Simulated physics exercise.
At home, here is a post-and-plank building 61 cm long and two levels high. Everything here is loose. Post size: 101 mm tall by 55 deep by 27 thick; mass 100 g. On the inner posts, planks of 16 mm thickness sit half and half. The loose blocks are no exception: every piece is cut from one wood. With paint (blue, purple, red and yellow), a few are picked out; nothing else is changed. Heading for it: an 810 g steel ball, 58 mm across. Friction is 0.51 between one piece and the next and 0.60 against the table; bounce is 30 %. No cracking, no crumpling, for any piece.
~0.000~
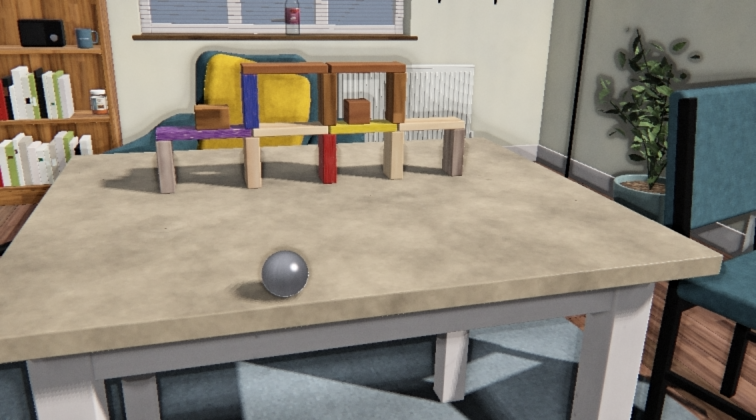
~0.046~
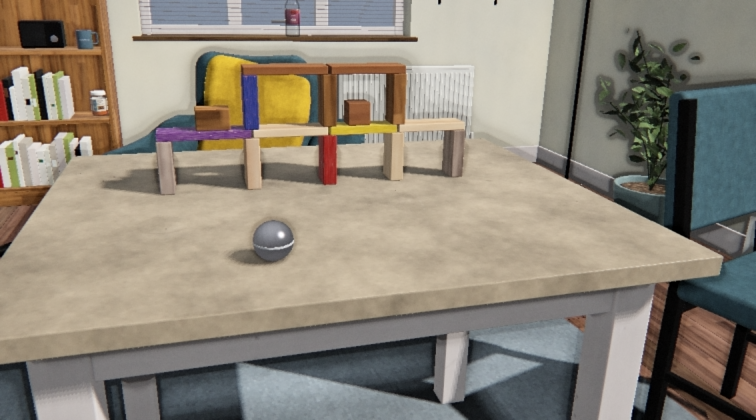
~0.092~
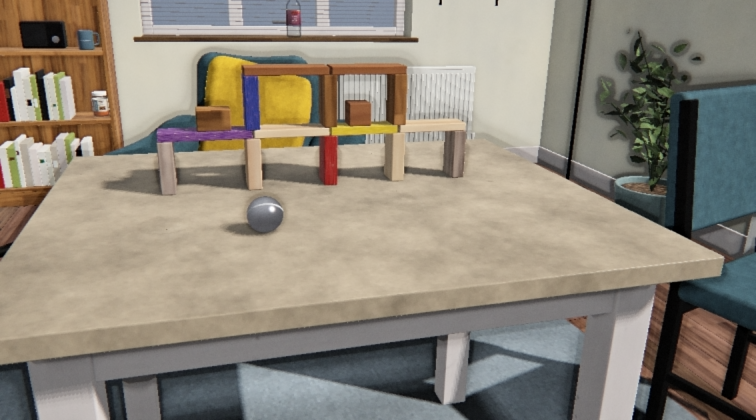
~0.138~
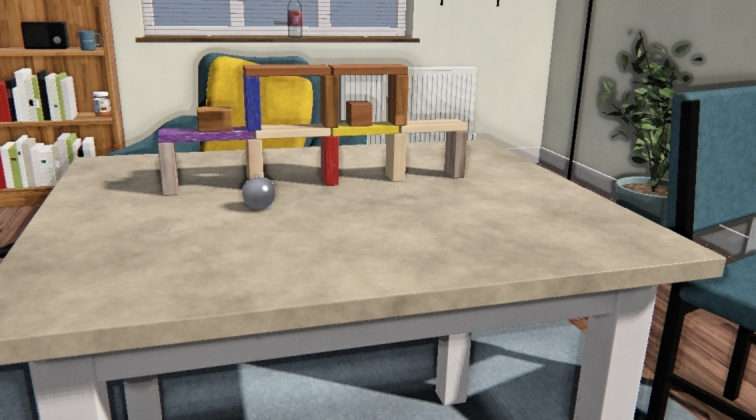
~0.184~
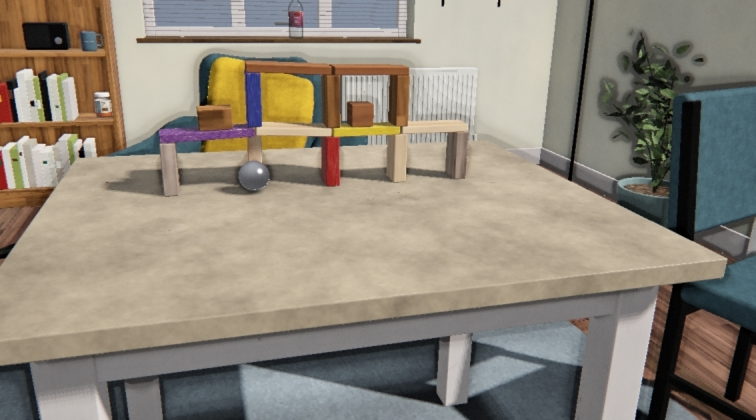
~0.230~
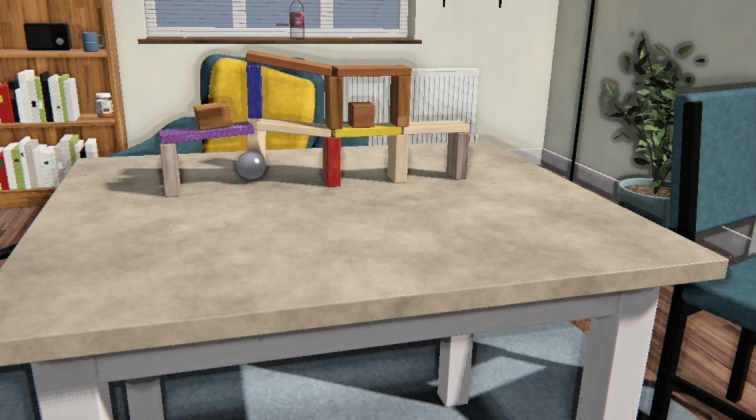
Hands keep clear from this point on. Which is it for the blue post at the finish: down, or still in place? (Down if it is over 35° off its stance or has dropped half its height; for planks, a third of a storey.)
Down.
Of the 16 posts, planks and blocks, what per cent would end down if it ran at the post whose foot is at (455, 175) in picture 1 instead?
10 percent.
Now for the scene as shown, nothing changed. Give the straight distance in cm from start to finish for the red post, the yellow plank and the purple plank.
Start to finish, close to red 0, yellow 0, purple 12 centimetres.
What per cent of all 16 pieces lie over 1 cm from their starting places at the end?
45 in a hundred.
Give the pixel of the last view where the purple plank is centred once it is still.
End point in last frame: Roughly (170, 174).
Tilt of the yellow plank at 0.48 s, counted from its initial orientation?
I'd estimate close to 0°.
By 0.32 s, ball still moving; 3 of the 16 pieces down; blue post tilted 14°; purple plank tilted 34°, 34 mm lower.
By 0.48 s, ball still moving; 7 of the 16 pieces down; blue post tilted 23°, 11 cm lower; purple plank tilted 34°, 55 mm lower.
By 0.82 s, ball still moving; 7 of the 16 pieces down; blue post on its side; purple plank tilted 16°, 8 cm lower.
When it is over (1.1 s), ball rolling away; 7 of the 16 pieces down; blue post on its side; purple plank tilted 16°, 8 cm lower; red post unmoved. In pixels of the last frame, middles, blue post near (248, 160), purple plank near (170, 174).
